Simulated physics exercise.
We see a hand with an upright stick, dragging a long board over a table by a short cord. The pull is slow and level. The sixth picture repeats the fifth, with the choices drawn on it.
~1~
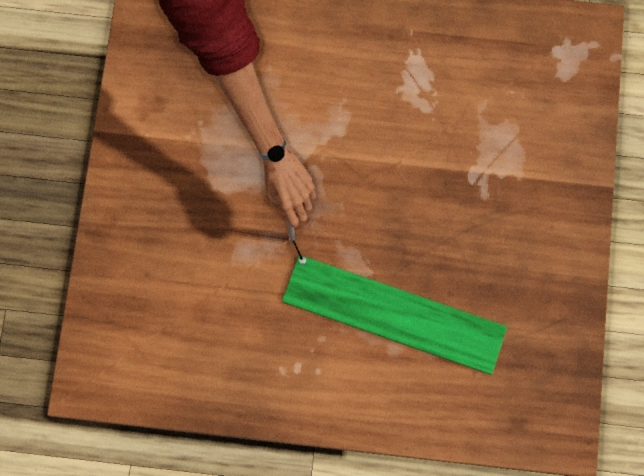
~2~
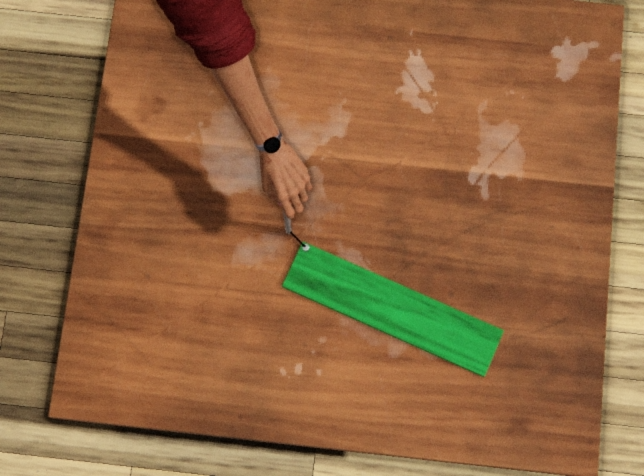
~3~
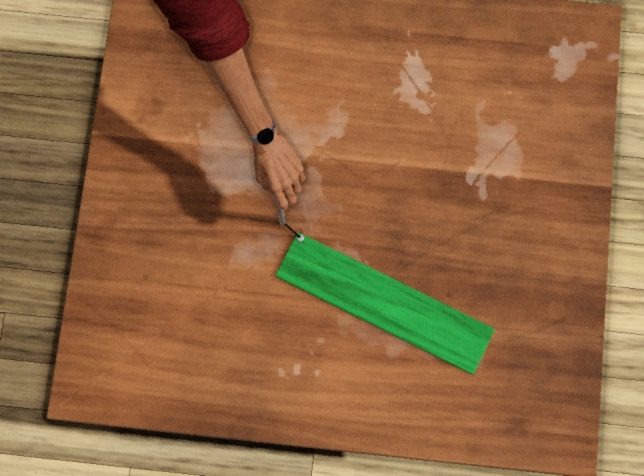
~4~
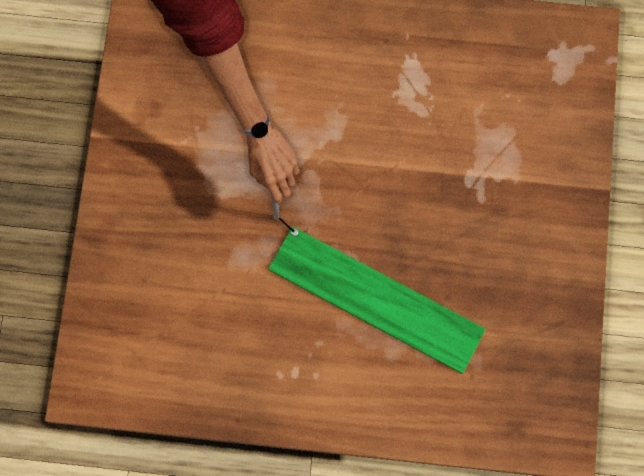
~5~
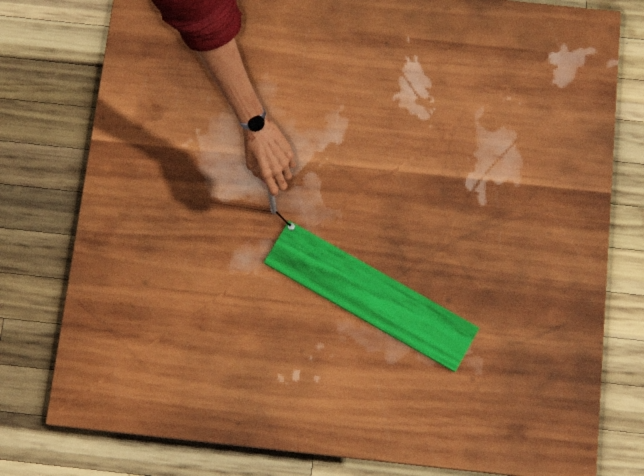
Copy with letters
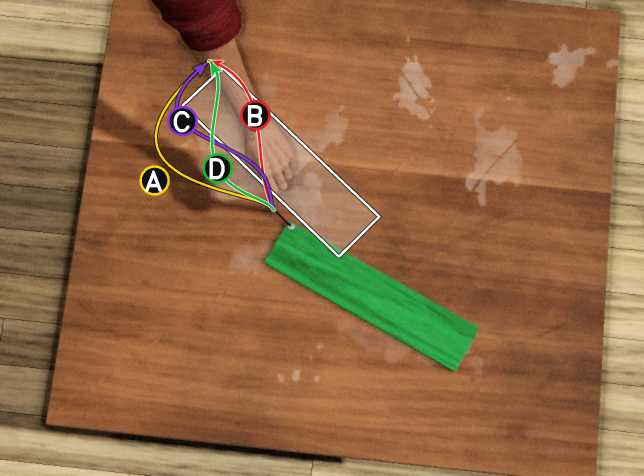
On a patchy wooden tabletop, a hand slowly drags a long green board by one end up and left, turning it slightly clockwise.
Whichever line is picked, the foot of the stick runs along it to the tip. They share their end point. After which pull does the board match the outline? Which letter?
The stick should follow B.
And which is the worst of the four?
That is A.
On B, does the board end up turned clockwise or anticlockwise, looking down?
Clockwise.
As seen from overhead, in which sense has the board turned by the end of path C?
It turns clockwise.
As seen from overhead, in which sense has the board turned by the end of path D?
On that path, clockwise.
On the marked copy, A from (274, 210) via (164, 160) to (208, 62); B from (274, 210) via (258, 128) to (209, 61); C from (274, 210) via (212, 141) to (206, 64); D from (274, 210) via (213, 148) to (211, 62); the outline at (280, 161).
Taking B. A third of the way, foot of the stick (260, 152), middle of the board (338, 251).
Two thirds of the way, foot of the stick (249, 94), middle of the board (310, 200).
When it is over, foot of the stick (209, 61), middle of the board (281, 159); it lies in the outline.
As for the rest, A leaves its middle at (248, 174); C leaves its middle at (261, 168); D leaves its middle at (268, 167).
